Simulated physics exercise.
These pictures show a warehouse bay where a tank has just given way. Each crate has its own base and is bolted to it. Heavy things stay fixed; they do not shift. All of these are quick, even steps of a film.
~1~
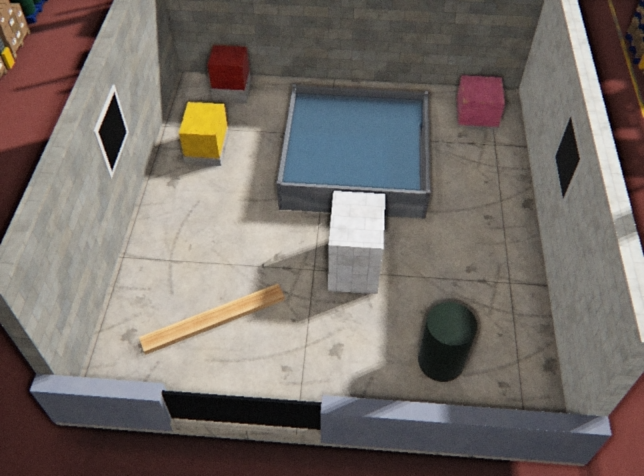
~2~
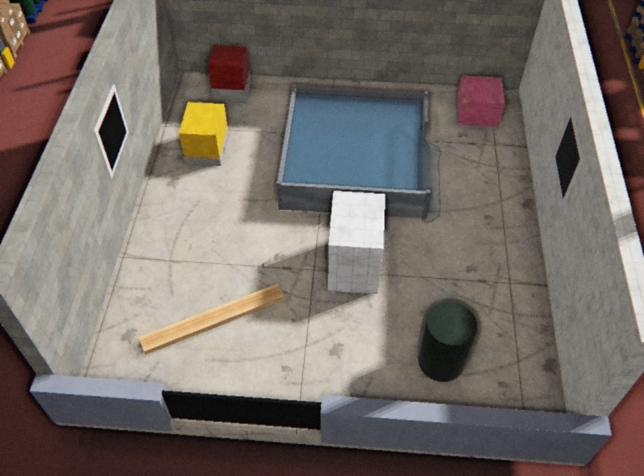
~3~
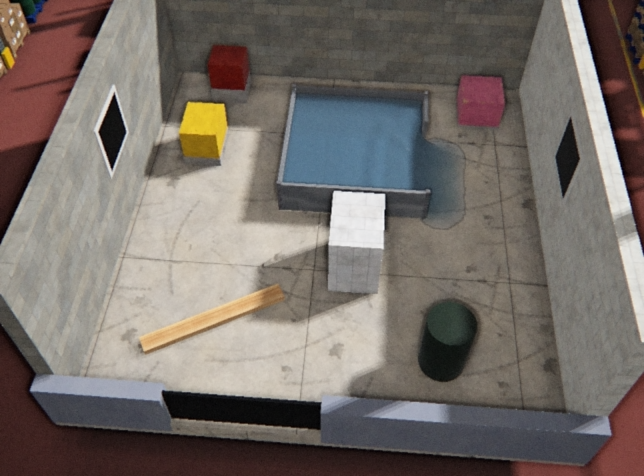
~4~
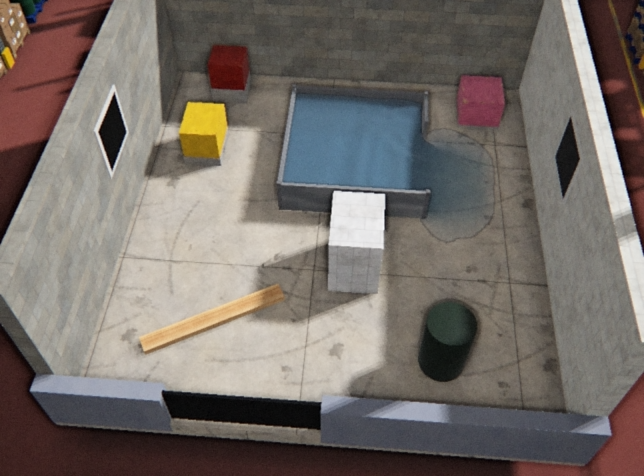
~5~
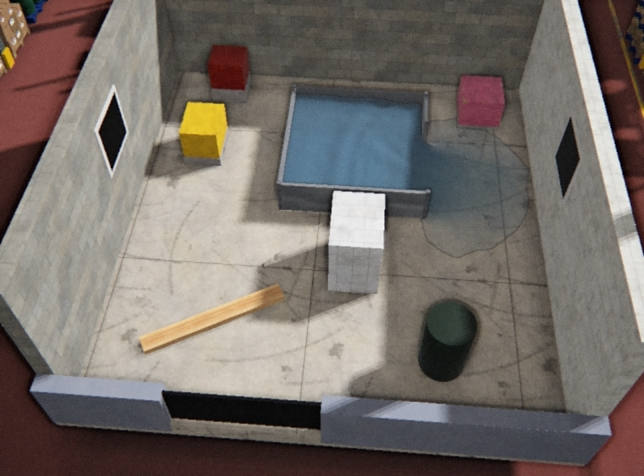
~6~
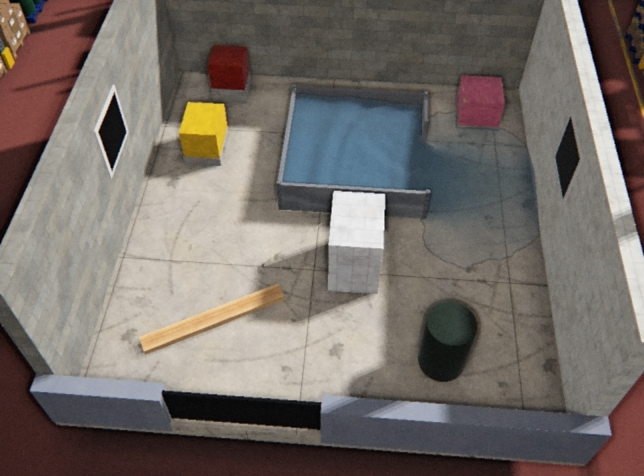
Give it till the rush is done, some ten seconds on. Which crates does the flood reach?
The yellow crate is not reached; the red crate is not reached; the pink crate is reached.
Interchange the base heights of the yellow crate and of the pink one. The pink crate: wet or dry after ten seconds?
The pink one is reached.
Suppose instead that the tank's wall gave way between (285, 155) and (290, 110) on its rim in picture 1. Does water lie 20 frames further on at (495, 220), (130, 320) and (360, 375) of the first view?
Taken in turn, that's not reached, reached, and finally not reached.
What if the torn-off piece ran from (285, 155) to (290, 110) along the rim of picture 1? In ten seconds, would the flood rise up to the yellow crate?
In my view the yellow crate gets reached.
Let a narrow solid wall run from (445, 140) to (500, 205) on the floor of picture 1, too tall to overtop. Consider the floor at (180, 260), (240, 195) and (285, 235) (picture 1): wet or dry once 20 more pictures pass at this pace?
As listed: Free of water, not flooded, dry.
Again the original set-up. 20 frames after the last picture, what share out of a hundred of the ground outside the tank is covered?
Close to 35 %.
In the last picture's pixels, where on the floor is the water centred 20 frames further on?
Somewhere near (431, 200).
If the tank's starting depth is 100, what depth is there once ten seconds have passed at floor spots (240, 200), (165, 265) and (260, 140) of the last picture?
About 10, 4 and 6 per cent.
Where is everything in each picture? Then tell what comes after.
Still water in the water tank at (357, 139), in the first picture.
Water pours out at (422, 173) and has run to a hidden place, in the second picture.
The front is at (441, 142), out from the gap at (422, 174), in the third picture.
The front is at (468, 141), out from the gap at (422, 175), in the fourth picture.
The front is at (522, 168), out from the gap at (422, 175), in the fifth picture.
The front is at (537, 230), out from the gap at (422, 174), in the sixth picture.
A moment on, water covers 15 % of the floor; the yellow crate not reached, the red crate not reached, the pink crate water round its plinth.
Next, water covers 20 % of the floor; the yellow crate not reached, the red crate not reached, the pink crate water round its plinth.
Then, water covers 35 % of the floor; the yellow crate not reached, the red crate not reached, the pink crate water round its plinth.
Later, water covers 65 % of the floor; the yellow crate water round its plinth, the red crate water round its plinth, the pink crate water round its plinth.
In the end, water covers 95 % of the floor; the yellow crate stayed above the water, the red crate stayed above the water, the pink crate was topped.
